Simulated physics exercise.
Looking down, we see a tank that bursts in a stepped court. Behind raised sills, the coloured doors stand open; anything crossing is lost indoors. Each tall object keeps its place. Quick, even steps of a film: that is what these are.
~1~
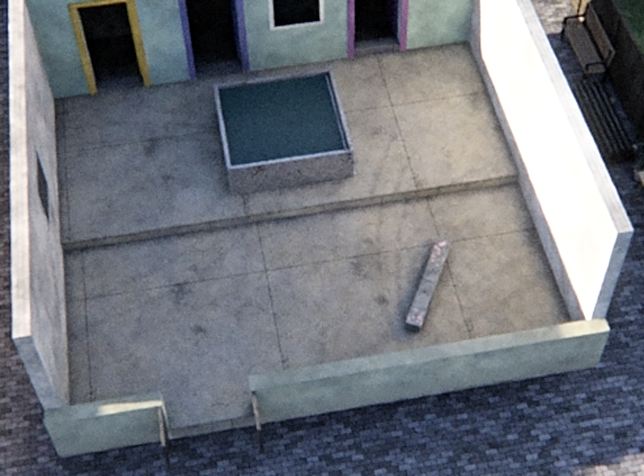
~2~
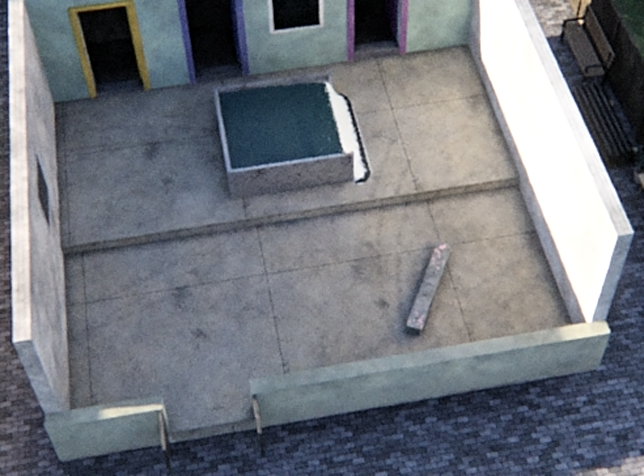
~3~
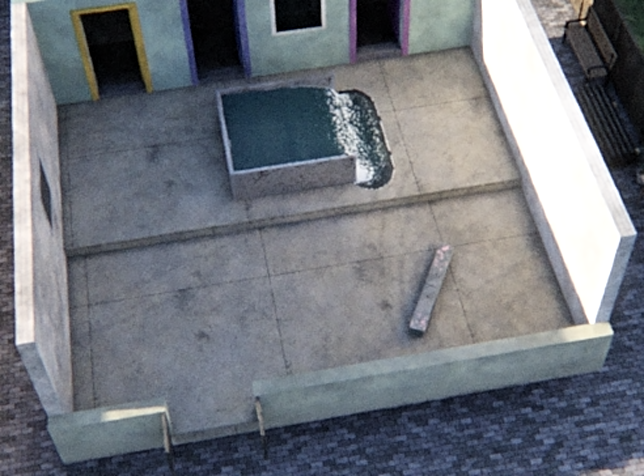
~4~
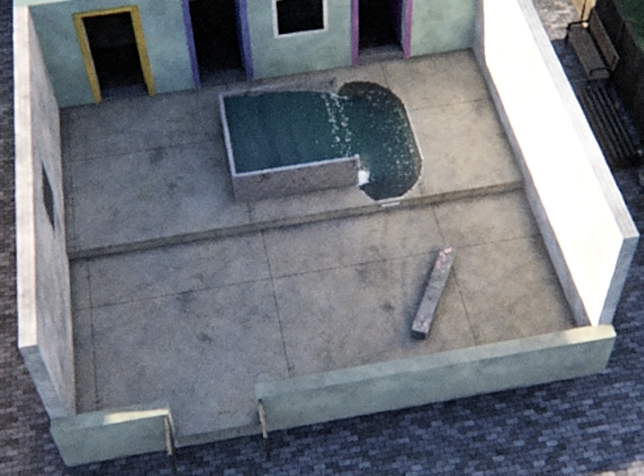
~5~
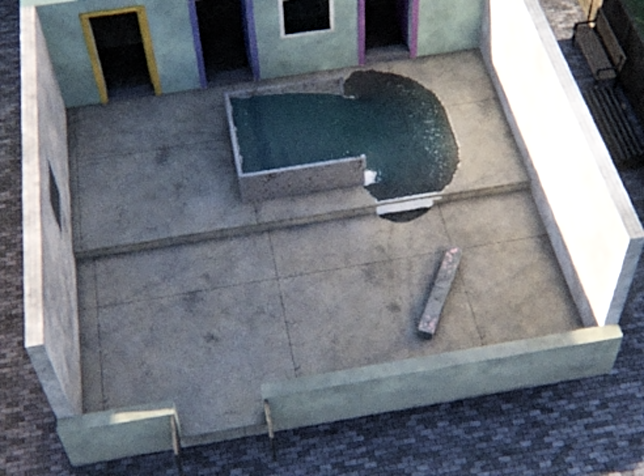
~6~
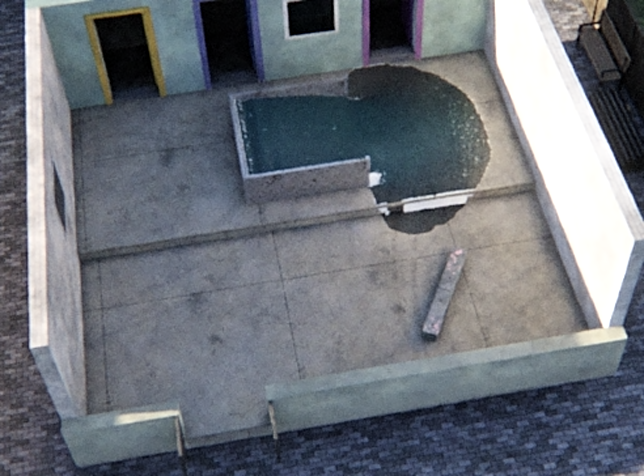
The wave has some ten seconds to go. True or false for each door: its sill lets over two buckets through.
The yellow door false; the blue door false; the purple door false.
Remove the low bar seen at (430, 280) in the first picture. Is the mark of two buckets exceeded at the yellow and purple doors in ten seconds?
Yellow holds, purple lets less in.
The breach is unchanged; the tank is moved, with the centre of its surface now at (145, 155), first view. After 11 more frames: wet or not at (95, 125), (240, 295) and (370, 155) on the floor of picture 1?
So, in the order given, I'd say unaffected, unaffected, soaked through.
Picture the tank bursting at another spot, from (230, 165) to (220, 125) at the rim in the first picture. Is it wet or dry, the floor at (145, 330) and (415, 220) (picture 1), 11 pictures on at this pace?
Respectively: Drenched and parched.
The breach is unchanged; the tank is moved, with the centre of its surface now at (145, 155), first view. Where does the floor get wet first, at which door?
The door in question is the one in purple.
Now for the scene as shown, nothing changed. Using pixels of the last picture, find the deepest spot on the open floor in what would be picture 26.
Point to roughly (595, 354).
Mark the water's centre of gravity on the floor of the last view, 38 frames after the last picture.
Around (409, 197).
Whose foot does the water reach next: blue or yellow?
It would be the blue-painted one.
A moment on, water covers 20 % of the floor; the yellow door not reached, the blue door not reached, the purple door wet at the sill, nothing in.
Next, water covers 25 % of the floor; the yellow door not reached, the blue door not reached, the purple door wet at the sill, nothing in.
Then, water covers 30 % of the floor; the yellow door not reached, the blue door not reached, the purple door under two buckets in.
Later, water covers 60 % of the floor; the yellow door wet at the sill, nothing in, the blue door wet at the sill, nothing in, the purple door under two buckets in.
In the end, water covers 85 % of the floor; the yellow door wet at the sill, nothing in, the blue door wet at the sill, nothing in, the purple door under two buckets in.
